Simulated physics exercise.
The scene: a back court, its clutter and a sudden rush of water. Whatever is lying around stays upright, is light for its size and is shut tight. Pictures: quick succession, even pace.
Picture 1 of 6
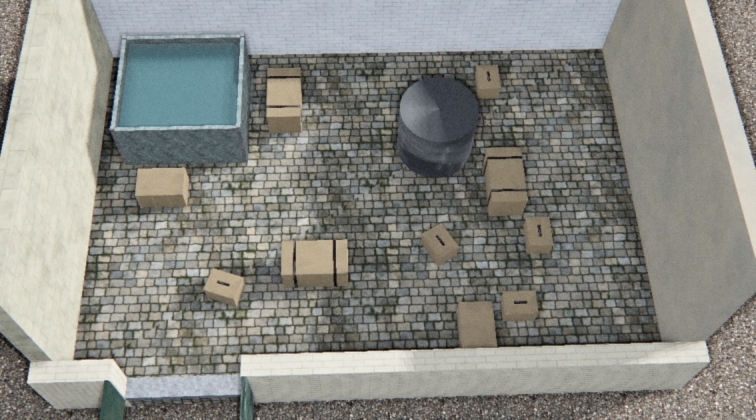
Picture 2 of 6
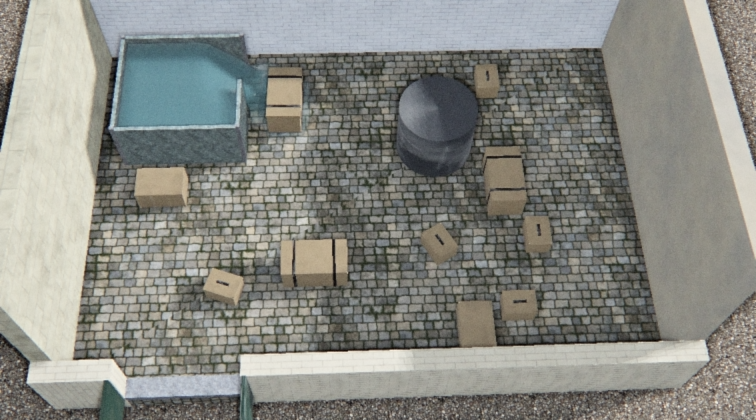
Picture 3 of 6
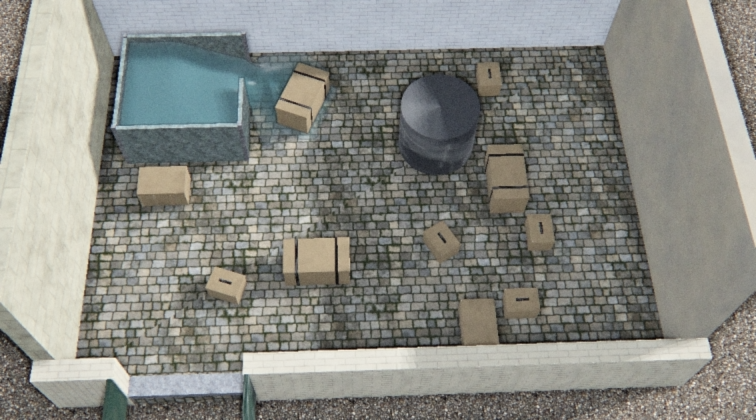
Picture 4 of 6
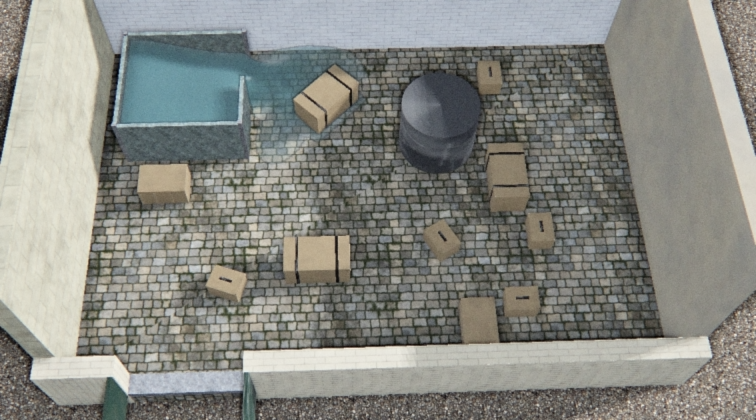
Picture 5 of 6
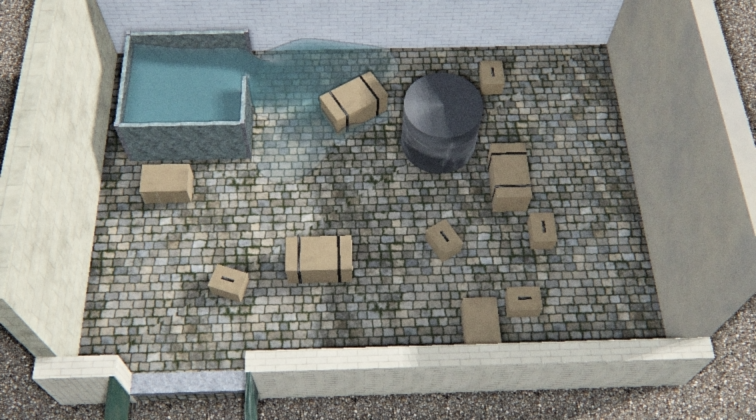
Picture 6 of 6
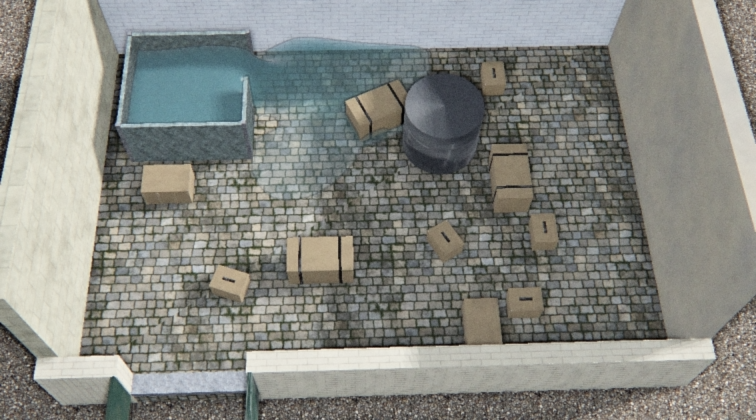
Water pours from a gap in the right side of a raised blue-green tank at the upper left of a walled cobbled court, seen from high above. Tan boxes lie scattered around a dark grey drum, right of centre. The spreading water swings the banded box beside the tank around and pushes it right to the drum, while the others stay put and the view barely shifts.
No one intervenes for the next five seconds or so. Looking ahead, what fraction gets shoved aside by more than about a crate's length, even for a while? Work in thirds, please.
Band-wise it's the bottom band, under a third.
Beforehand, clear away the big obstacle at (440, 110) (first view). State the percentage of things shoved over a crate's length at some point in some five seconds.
I'd say near 40 out of every hundred.
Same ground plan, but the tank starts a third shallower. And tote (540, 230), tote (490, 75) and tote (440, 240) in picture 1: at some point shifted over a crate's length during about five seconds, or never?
First one missed the mark, second one cleared the mark, third one missed the mark.
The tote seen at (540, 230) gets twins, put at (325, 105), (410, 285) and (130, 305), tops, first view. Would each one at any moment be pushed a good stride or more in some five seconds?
First driven off, second remains in place, third remains in place.
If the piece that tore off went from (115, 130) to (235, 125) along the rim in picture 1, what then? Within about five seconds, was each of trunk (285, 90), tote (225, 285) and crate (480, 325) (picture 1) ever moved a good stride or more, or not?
In turn: Stayed within it, moved that far, moved that far.
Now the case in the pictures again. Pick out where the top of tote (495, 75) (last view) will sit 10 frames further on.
Roughly (603, 103).
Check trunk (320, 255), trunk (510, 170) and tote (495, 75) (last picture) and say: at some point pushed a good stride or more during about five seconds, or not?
As listed: Less than that, under that, yes.
A moment on, 1 of 10 are well off their spots; 0 afloat.
Next, 2 of 10 are well off their spots; 1 afloat.
Later, 2 of 10 are well off their spots; 1 afloat.
In the end, 2 of 10 are well off their spots, and 2 have been at some point; 1 afloat.
